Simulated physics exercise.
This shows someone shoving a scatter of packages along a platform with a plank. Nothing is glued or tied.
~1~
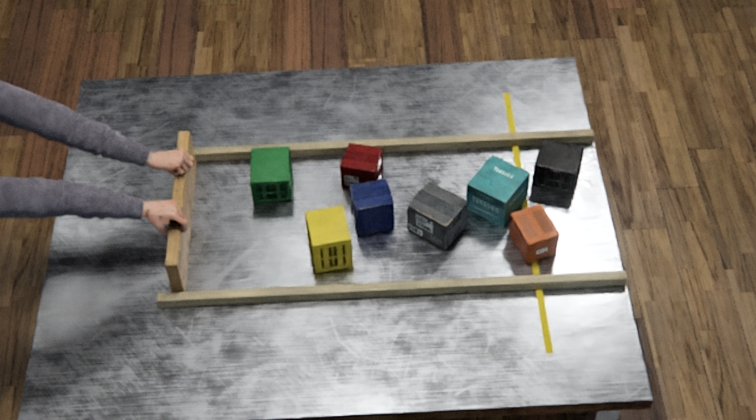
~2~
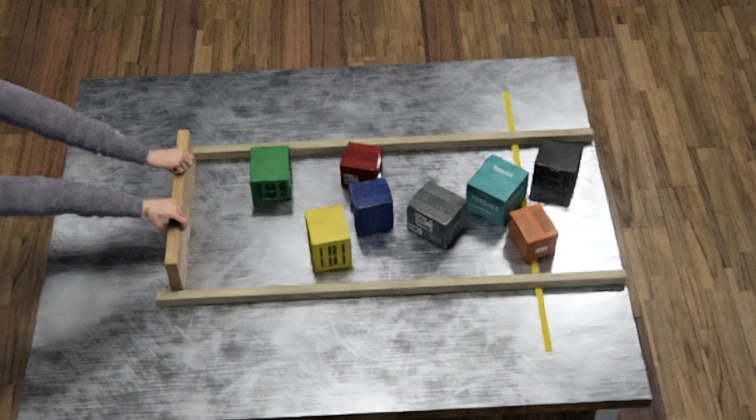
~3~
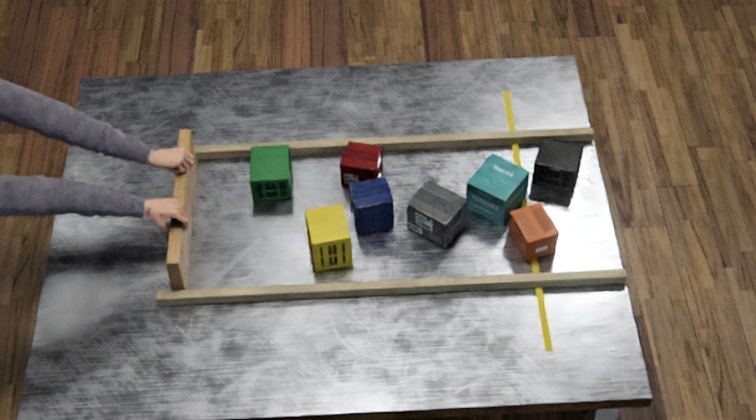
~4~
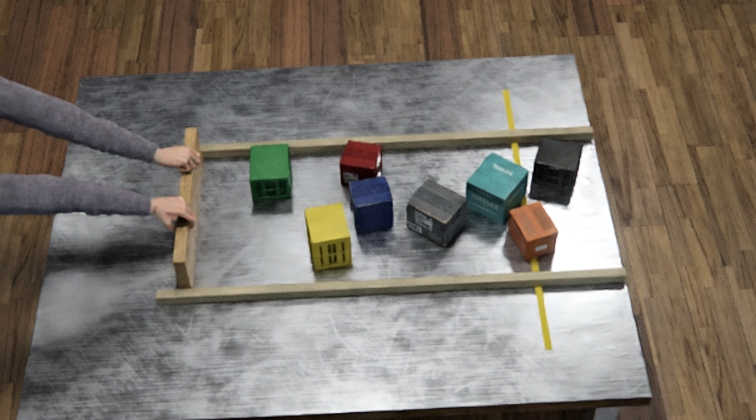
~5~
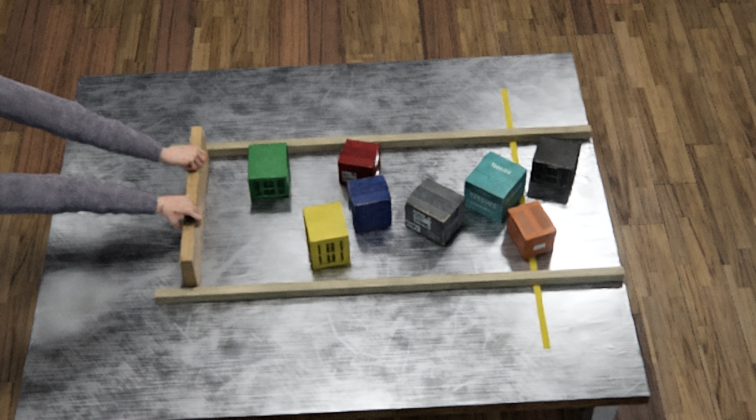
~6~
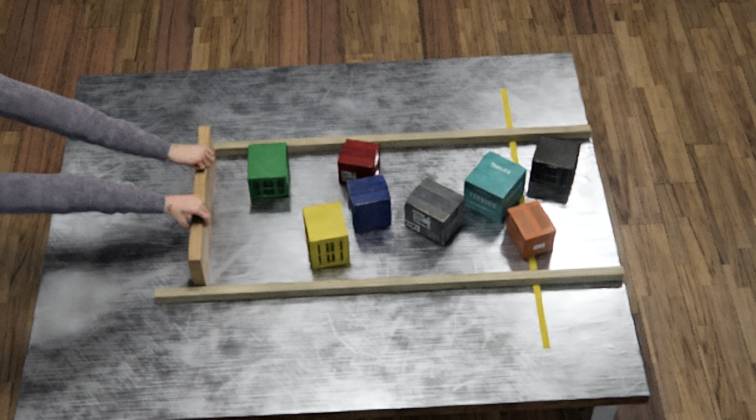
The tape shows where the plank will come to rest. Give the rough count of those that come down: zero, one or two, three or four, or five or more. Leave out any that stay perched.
Here the number that fall off is one or two.
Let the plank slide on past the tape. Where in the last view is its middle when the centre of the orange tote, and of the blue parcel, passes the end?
For the orange tote at (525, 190), for the blue parcel at (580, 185).
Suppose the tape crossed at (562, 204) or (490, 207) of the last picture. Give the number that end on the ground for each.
Down on the ground: 5 and 0.
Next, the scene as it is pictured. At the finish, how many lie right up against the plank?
In contact: 3.
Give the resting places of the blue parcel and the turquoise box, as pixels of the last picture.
First (548, 189), then (602, 181).
Soon after, none off yet; black crate at rest near (555, 162); orange tote at rest near (531, 230); turquoise box at rest near (495, 187).
After that, none off yet; black crate displaced a little near (564, 157); orange tote displaced about its own width near (561, 239); turquoise box displaced about its own width near (543, 183).
In the end, the number that fall off is one or two; gone, black crate.
